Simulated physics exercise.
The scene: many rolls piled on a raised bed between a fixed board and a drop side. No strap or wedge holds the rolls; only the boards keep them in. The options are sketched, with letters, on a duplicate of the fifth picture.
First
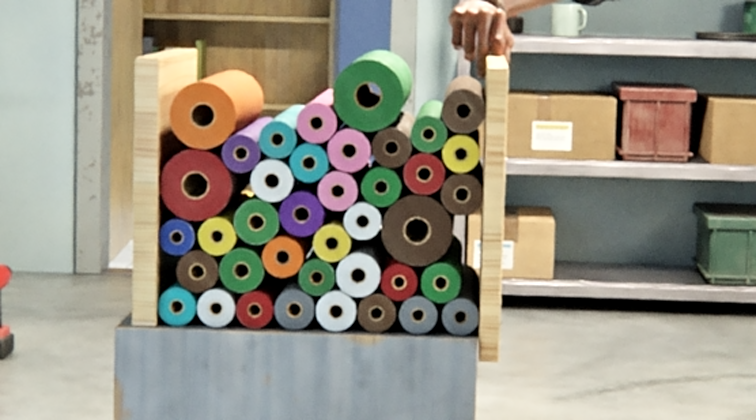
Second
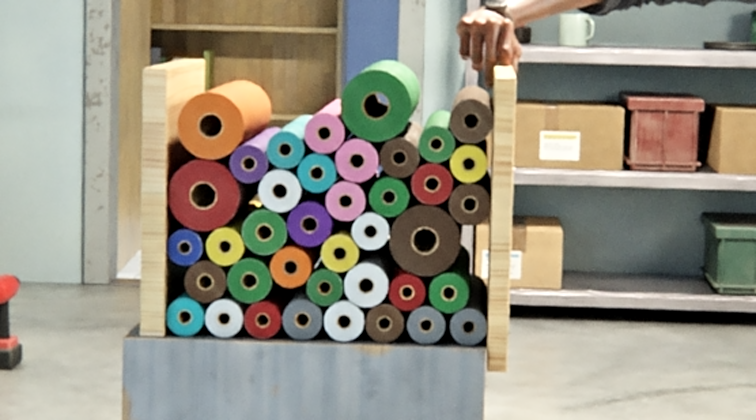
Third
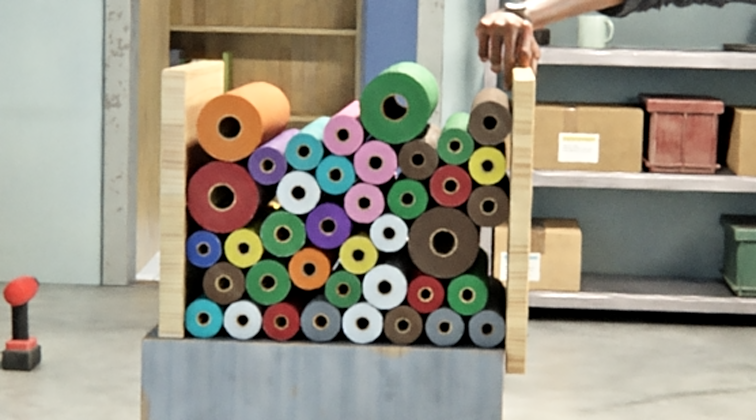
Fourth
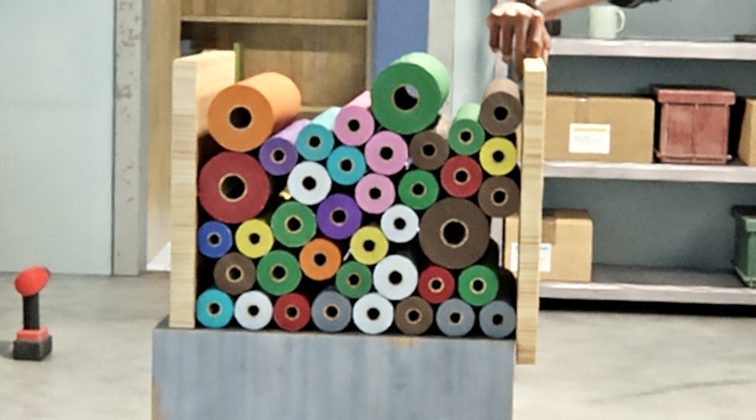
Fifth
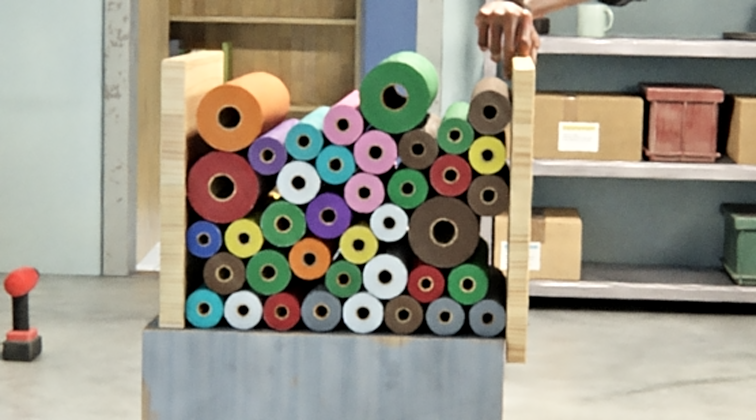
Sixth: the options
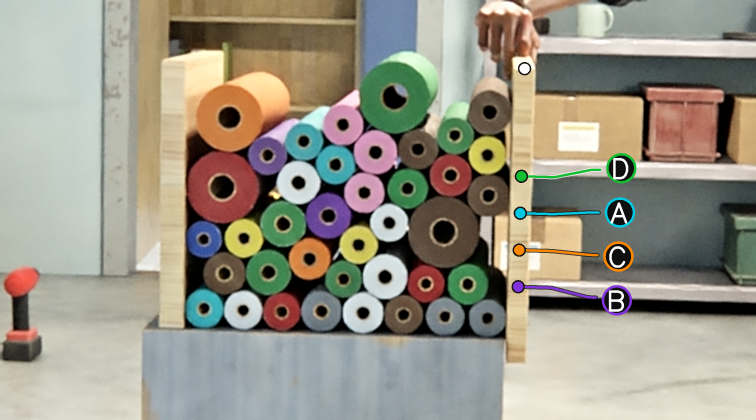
Stacked rolls in many colours sitting between two wooden side boards, a hand resting on the right board as the view shifts slightly.
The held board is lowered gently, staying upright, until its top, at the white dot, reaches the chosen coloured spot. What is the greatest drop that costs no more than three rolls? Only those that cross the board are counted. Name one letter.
The answer is mark A.
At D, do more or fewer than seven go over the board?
Fewer than seven.
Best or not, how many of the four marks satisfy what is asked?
Two of the four.
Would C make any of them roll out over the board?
At C: Yes.
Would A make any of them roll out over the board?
Yes.
On the marked copy, A at (520, 213); B at (518, 287); C at (519, 250); D at (522, 176); the white dot at (525, 69).
With A. Early on, top of the board (512, 135).
Further on, top of the board (510, 209).
At the end, top of the board (510, 212), two out over the board.
As for the rest, B more than three out over the board; C more than three out over the board; D none out over the board.
